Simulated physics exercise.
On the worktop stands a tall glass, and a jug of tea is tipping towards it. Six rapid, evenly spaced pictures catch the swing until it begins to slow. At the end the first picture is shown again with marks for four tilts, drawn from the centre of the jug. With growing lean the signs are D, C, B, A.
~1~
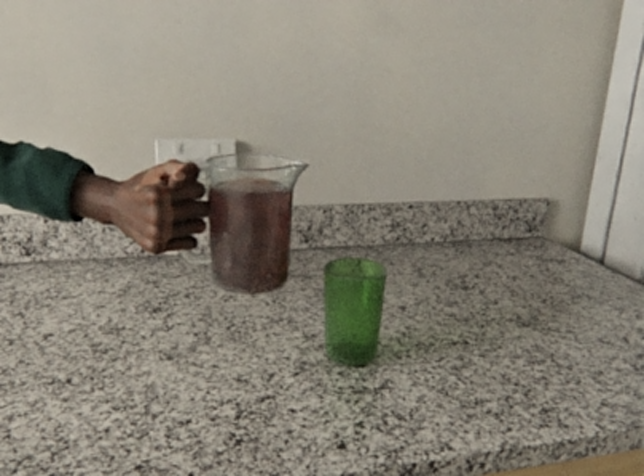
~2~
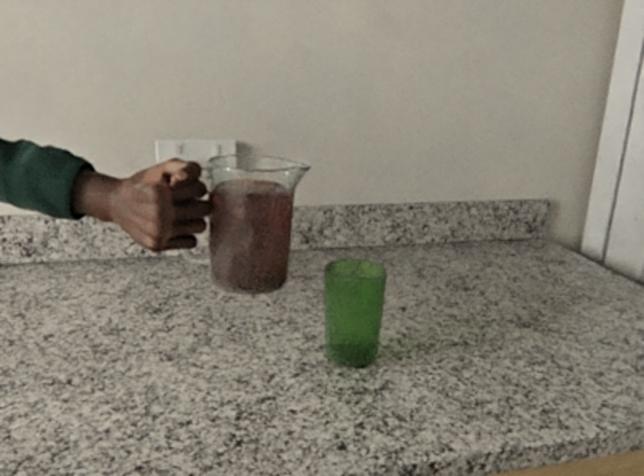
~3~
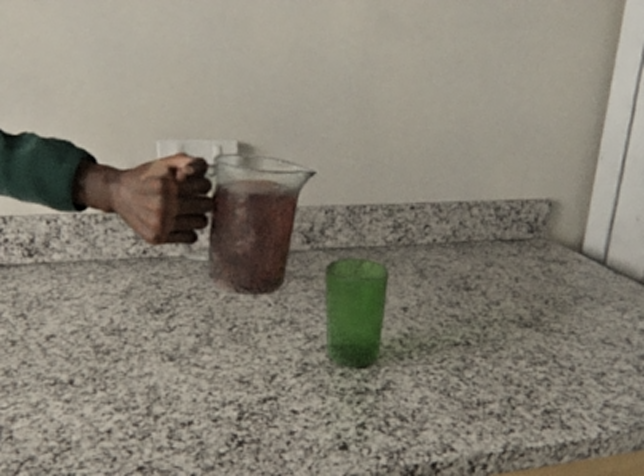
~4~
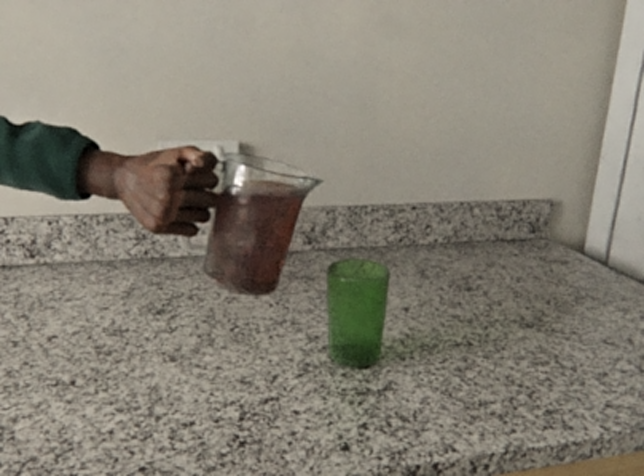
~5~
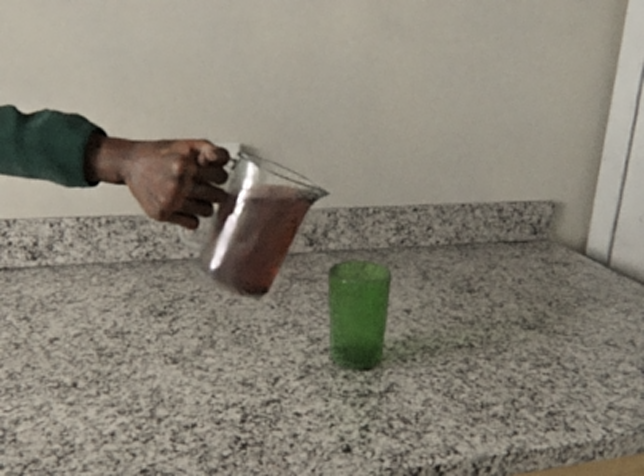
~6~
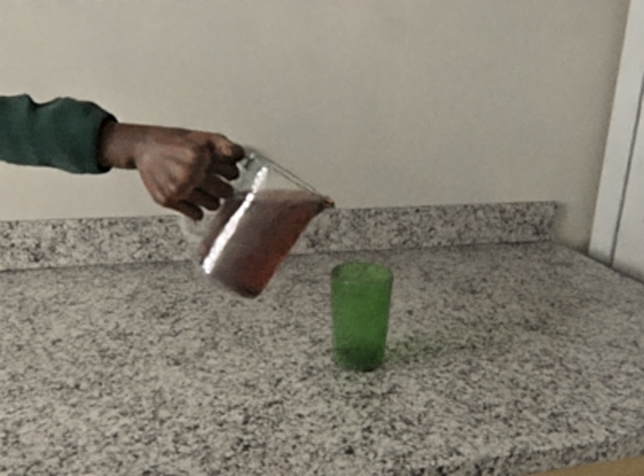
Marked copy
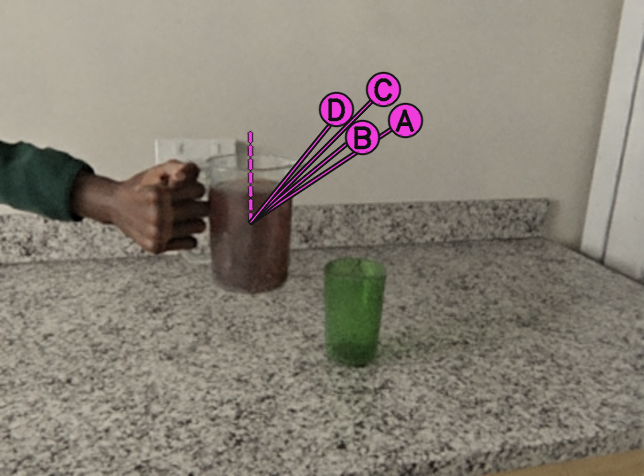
To begin with, a hand in a dark green sleeve holds a clear jug of reddish-brown tea upright, behind and to the left of a tall green glass on a speckled worktop. The hand then gradually tilts the jug rightward, and the tea shifts up to the lip, with none leaving it.
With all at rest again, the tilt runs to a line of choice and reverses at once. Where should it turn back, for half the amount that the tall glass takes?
A works best here.
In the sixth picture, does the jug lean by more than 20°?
Yes, it does.
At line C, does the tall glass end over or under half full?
Under half.
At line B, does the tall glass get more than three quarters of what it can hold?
No.
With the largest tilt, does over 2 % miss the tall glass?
No.
On the marked copy, A at (390, 129); B at (345, 144); C at (371, 101); D at (329, 125).
For line A, the tall glass ends with about 49 % of what it can hold.
For line B, the tall glass ends with about 36 % of what it can hold.
For line C, the tall glass ends with about 25 % of what it can hold.
For line D, the tall glass ends with about 15 % of what it can hold.
